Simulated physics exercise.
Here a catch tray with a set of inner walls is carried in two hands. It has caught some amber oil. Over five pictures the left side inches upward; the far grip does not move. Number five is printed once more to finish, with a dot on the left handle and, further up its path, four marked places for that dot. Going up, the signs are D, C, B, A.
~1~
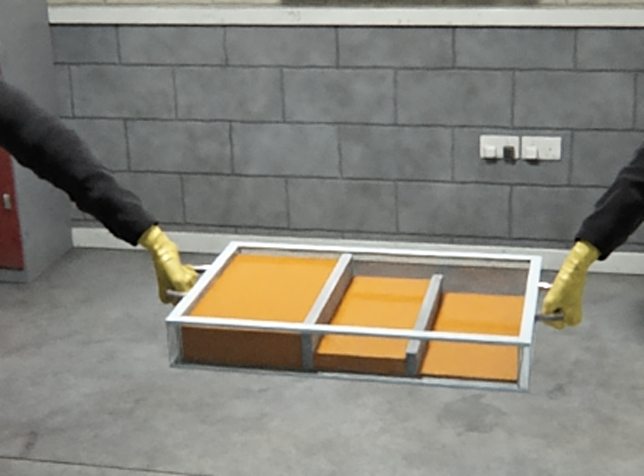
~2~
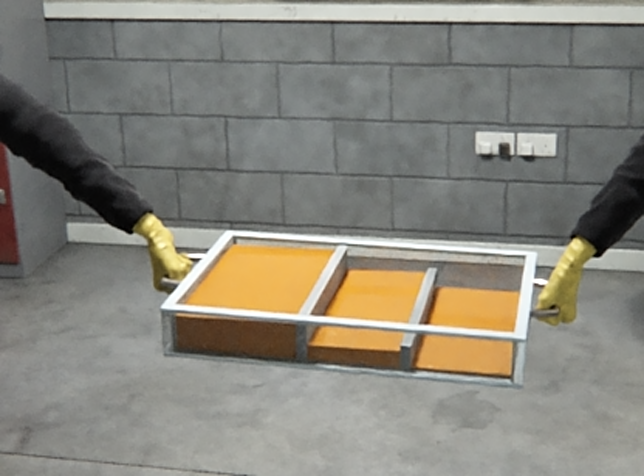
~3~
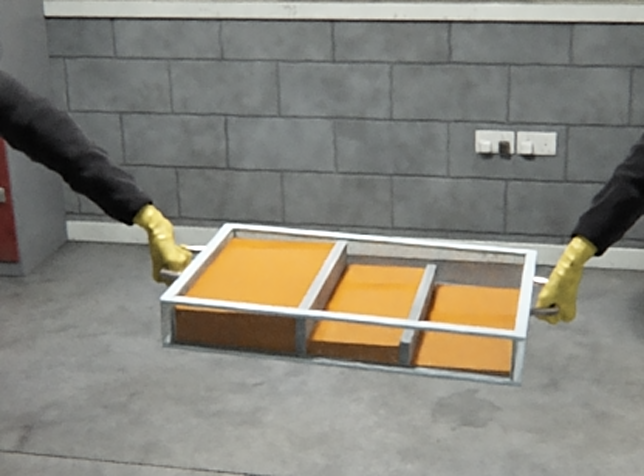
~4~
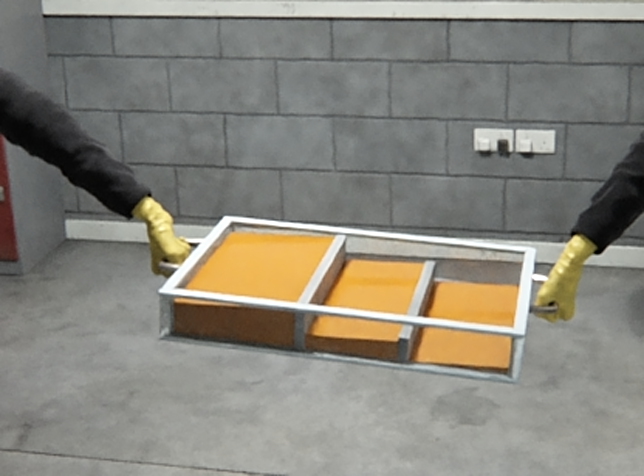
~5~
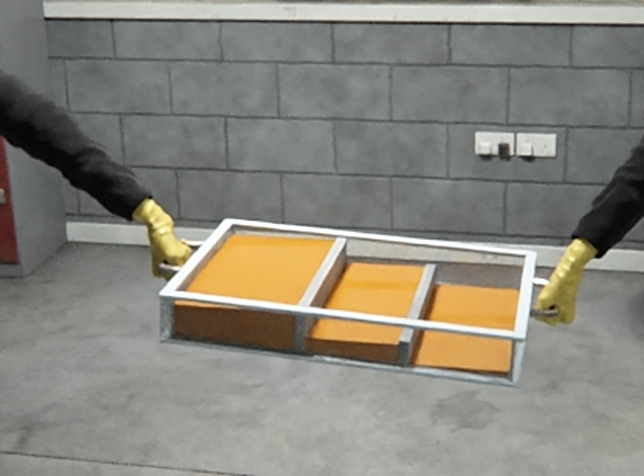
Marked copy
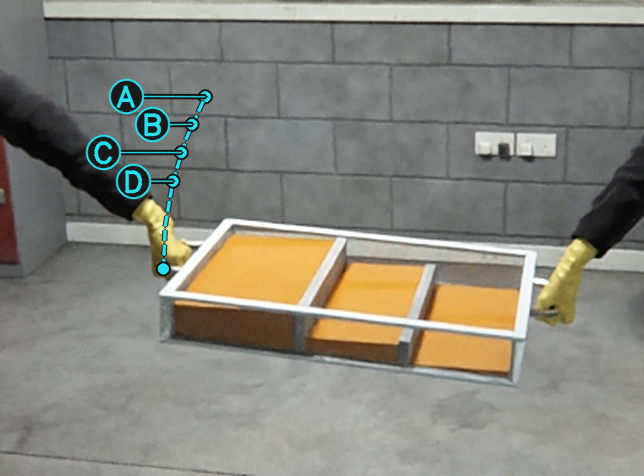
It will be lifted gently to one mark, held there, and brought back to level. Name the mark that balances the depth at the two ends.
D is best.
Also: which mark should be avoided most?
Mark A.
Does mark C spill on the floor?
Yes.
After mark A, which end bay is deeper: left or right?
The right end bay.
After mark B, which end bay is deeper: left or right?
The right one.
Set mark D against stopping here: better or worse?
Mark D is better.
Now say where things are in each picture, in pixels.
The tray is level; deepest in the left bay, at (270, 290), shallowest in the right; left handle at (180, 282).
Tipped about 1° down to the right; no wall is crossed; left handle at (175, 270).
Tipped about 2° down to the right; no wall is crossed; left handle at (175, 262).
Tipped about 3° down to the right; no wall is crossed; left handle at (173, 254).
Tipped about 3° down to the right; deepest in the left bay, at (263, 270), shallowest in the right; left handle at (174, 257).
On the marked copy, A at (205, 96); B at (191, 124); C at (181, 152); D at (173, 181).
For mark A, the right end bay stands much deeper than the other; about 39 % goes over the rim.
For mark B, the right end bay stands much deeper than the other; about 26 % goes over the rim.
For mark C, the right end bay stands a little deeper than the other; about 10 % goes over the rim.
For mark D, the two end bays stand about equally deep; nothing spills.
